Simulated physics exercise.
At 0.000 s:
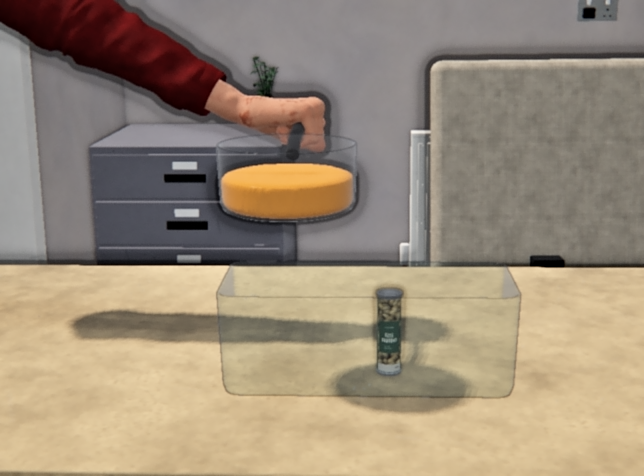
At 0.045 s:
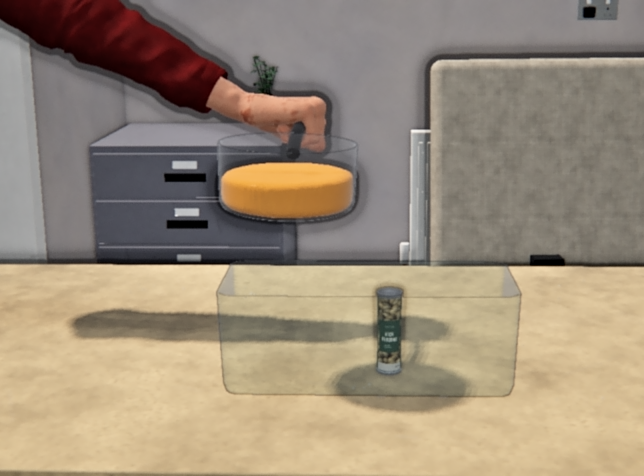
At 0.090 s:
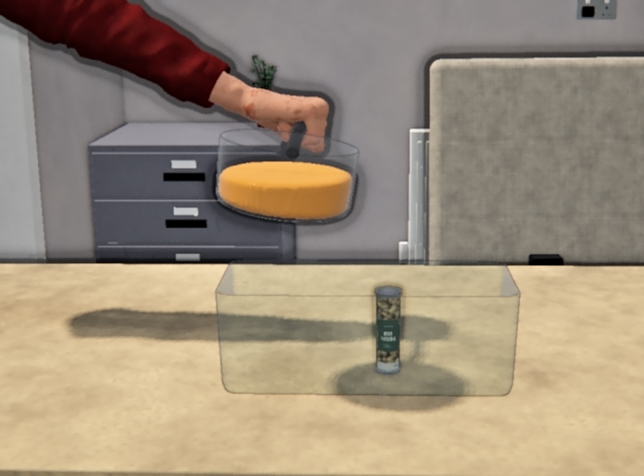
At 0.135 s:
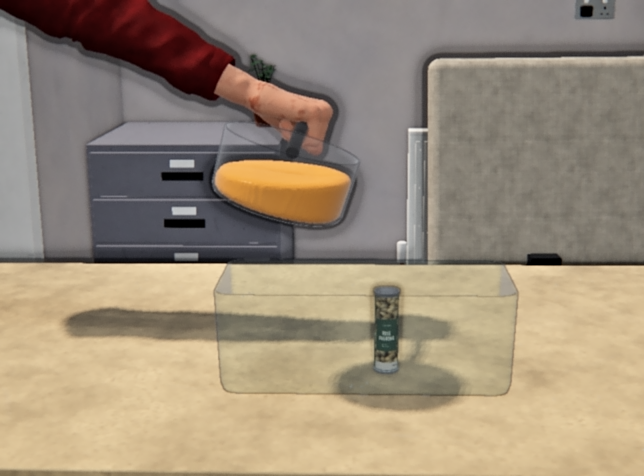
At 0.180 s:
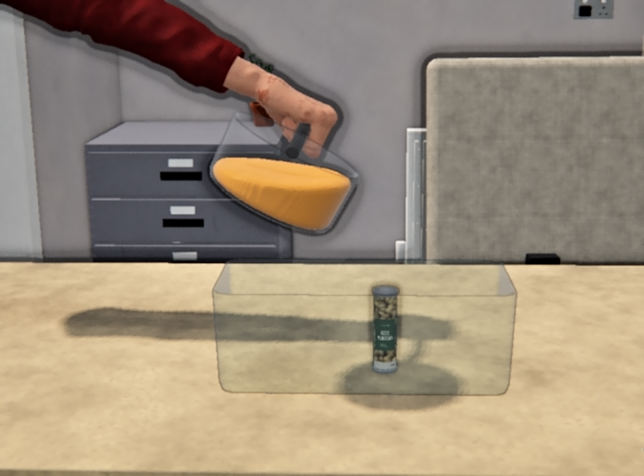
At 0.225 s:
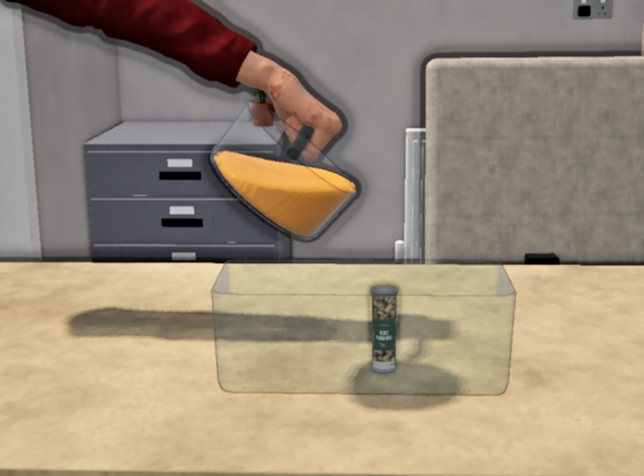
A hand at the end of a dark red sleeve, reaching in from the upper left, holds a clear pan of orange juice level, then tilts it steadily further down to the right. Below it on a pale tabletop, seen from the front, stand a long transparent basin and, inside, a small dark-labelled tin. Grey drawers, a plant and a pale panel fill the room behind, while the view barely shifts.
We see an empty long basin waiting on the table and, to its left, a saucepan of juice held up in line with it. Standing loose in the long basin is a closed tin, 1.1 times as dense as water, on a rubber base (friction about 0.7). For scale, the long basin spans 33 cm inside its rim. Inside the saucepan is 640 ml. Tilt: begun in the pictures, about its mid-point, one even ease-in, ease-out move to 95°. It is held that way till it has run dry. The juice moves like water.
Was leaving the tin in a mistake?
It is tipped over.
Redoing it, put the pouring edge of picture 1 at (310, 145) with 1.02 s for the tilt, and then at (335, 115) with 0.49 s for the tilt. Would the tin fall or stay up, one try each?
Try 1: Still standing; try 2: Tipped over.
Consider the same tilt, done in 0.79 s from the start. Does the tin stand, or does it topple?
Result: Tin upright.
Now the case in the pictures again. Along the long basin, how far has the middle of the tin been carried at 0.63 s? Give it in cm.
1 cm, roughly.
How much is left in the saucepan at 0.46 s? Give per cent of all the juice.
Still held: Roughly 28 % of the total.
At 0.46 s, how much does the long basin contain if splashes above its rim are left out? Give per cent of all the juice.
Roughly 32 percent of it.
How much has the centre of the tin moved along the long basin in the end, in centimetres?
In the end the tin's centre has shifted about 8.0 centimetres.
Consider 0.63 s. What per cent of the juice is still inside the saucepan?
12 in a hundred, give or take.
By 0.46 s the tilt is 93° and 27 per cent is still to pour; the tin stands where it began.
By 0.63 s the tilt is 95° and 12 per cent is still to pour; the tin stands 1 cm from where it began.
By 0.81 s the tilt is 95° and 4 per cent is still to pour; the tin leans 37°.
By 1.00 s the tilt is 95° and 1 per cent is still to pour; the tin lies on its side.
At rest the tin lies on its side.
